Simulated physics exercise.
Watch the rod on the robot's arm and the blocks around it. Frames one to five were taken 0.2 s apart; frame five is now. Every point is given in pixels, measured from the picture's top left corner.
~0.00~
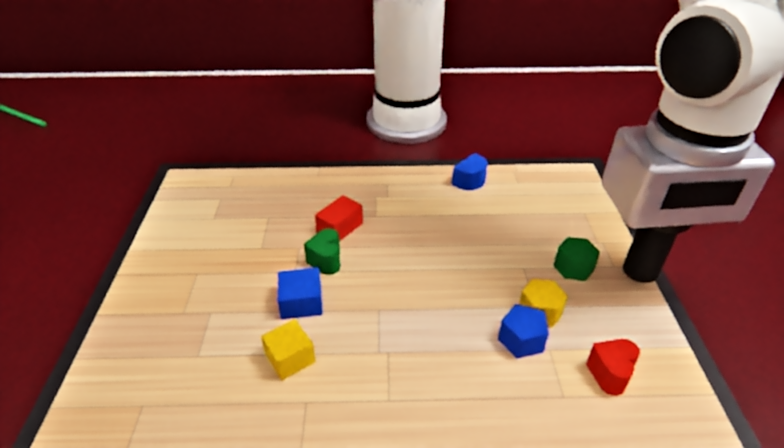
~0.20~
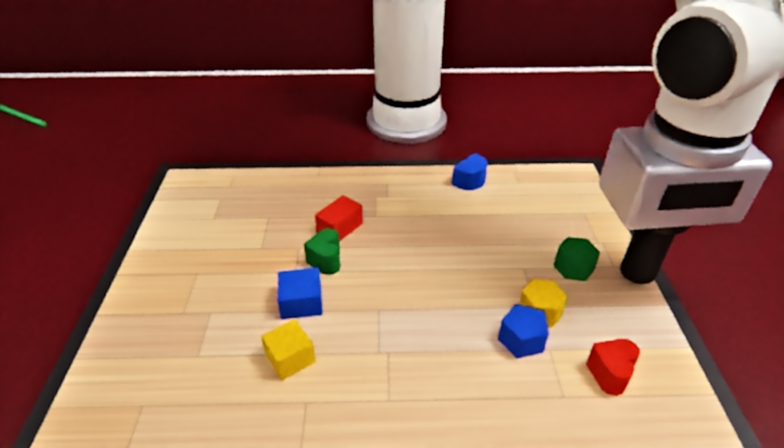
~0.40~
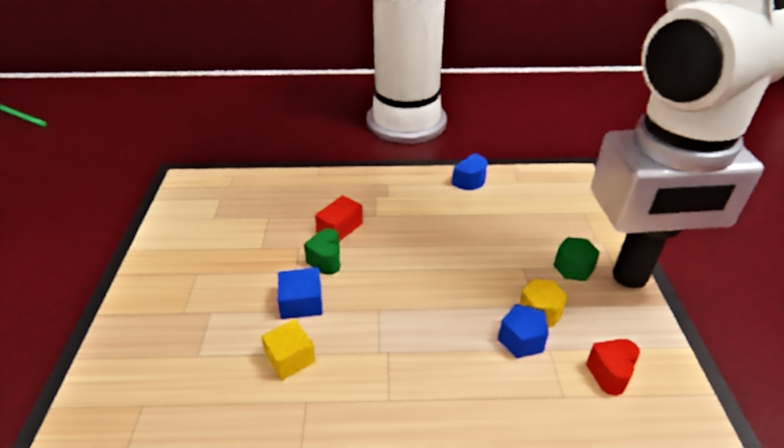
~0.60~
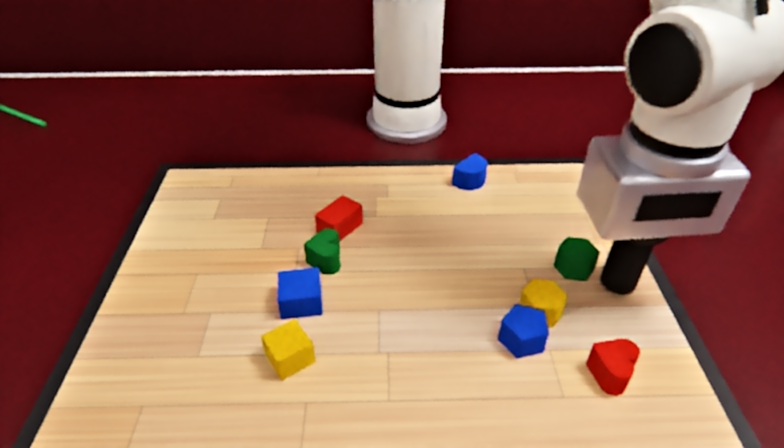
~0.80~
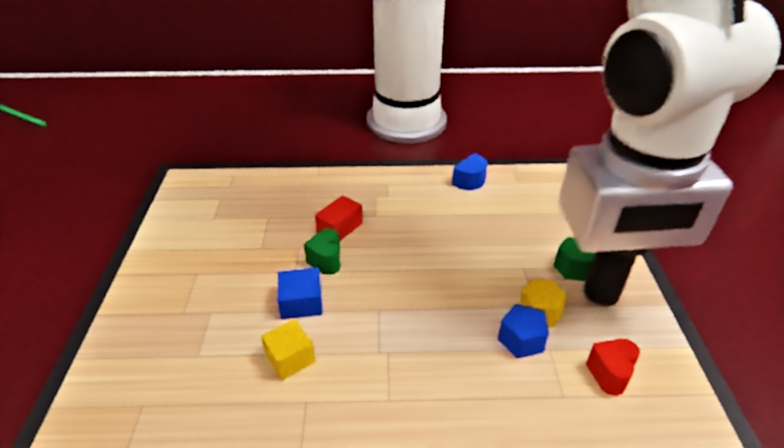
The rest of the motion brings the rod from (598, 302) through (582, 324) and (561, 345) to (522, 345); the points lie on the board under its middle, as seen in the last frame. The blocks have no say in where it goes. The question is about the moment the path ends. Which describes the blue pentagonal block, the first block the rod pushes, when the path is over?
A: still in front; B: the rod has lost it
A
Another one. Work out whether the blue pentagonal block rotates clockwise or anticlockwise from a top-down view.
Looking down: Clockwise.
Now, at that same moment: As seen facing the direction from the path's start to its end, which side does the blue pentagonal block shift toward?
Displaced right.
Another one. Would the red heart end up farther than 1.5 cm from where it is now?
I'd say no.
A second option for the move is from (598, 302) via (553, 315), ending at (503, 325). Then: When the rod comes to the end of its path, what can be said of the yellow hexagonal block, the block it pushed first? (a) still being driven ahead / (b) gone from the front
Correct choice: A.
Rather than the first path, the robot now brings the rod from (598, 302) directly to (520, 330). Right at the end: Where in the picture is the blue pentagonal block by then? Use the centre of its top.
My prediction: (506, 339).
The first path, step by step. One third of the way, rod at (585, 316); nothing pushed yet.
Two thirds of the way, rod at (563, 337); nothing pushed yet.
At the end, rod at (524, 336); blue pentagonal block at (487, 316), turned 20° clockwise; yellow hexagonal block unmoved; red heart unmoved.
